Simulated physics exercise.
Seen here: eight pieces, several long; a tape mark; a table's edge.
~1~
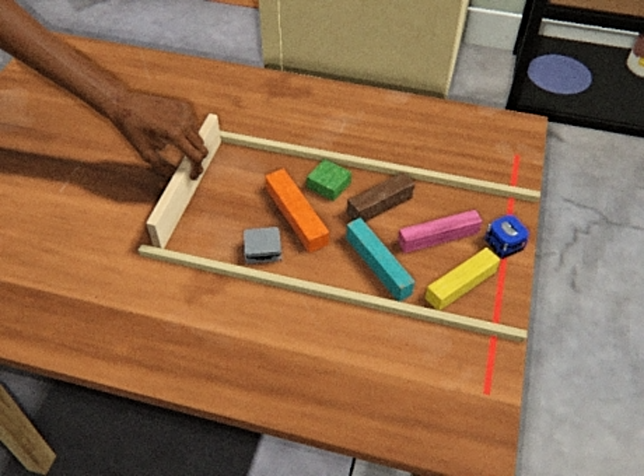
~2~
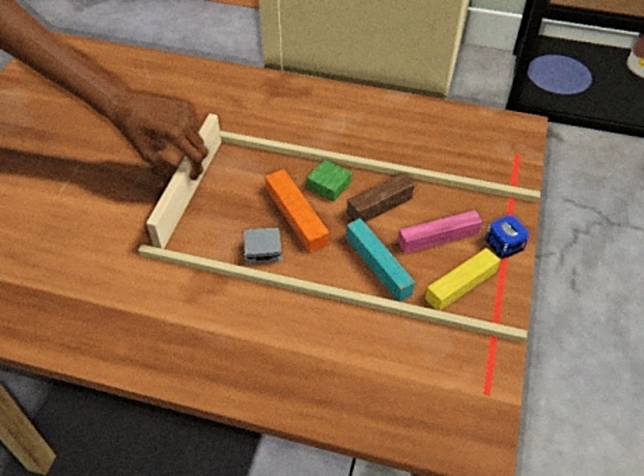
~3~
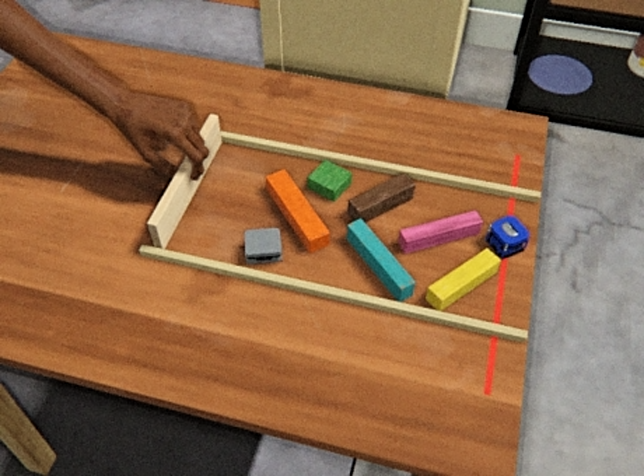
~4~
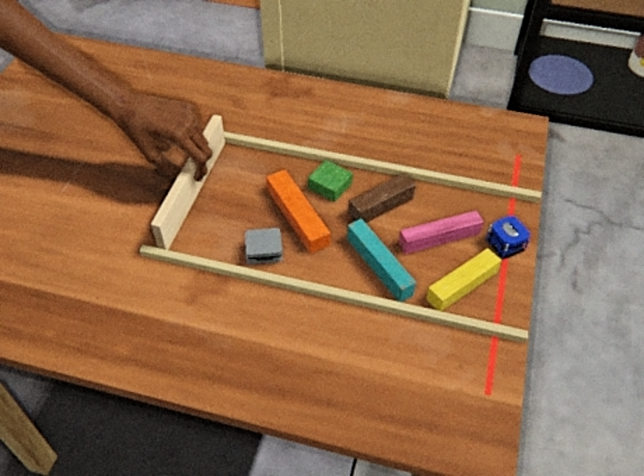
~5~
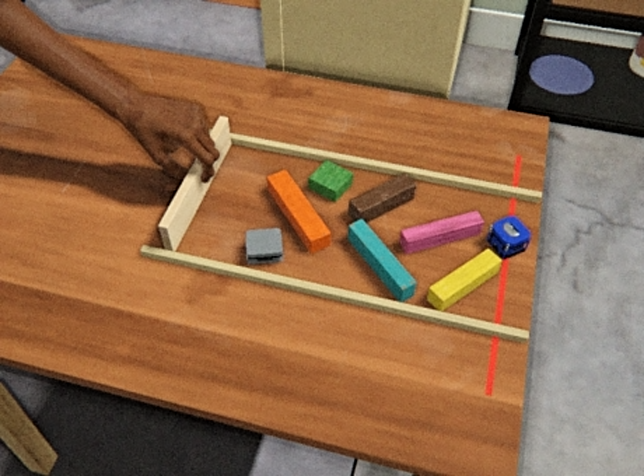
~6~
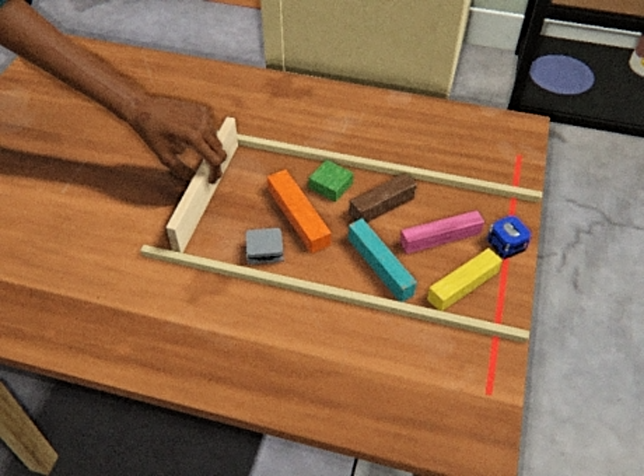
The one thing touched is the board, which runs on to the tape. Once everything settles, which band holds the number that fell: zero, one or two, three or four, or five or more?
Honestly, a big bunch falls - five or more of them.
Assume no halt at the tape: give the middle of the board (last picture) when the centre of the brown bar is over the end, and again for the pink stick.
Estimated middle: (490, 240), and (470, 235) for the other.
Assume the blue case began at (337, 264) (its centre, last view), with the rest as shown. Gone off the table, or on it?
I reckon from there it drops down.
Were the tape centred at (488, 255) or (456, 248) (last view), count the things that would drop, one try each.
Down on the floor: 4 and 2.
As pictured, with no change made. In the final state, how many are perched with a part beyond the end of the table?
3.
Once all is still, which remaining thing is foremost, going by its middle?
Closest at the end: The orange bar.
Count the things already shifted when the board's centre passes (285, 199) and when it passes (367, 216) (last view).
Well, it's 3 at the first one and 7 at the second.
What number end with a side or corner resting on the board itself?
Number: 3.
Soon after, none off yet; blue case at rest near (509, 238); yellow bar at rest near (465, 280); pink stick at rest near (442, 232).
After that, none off yet; blue case displaced a little near (521, 237); yellow bar displaced a little near (507, 281); pink stick displaced about its own width near (497, 229).
In the end, the number that fall off is five or more; gone, brown bar, turquoise bar, pink stick, yellow bar and blue case.
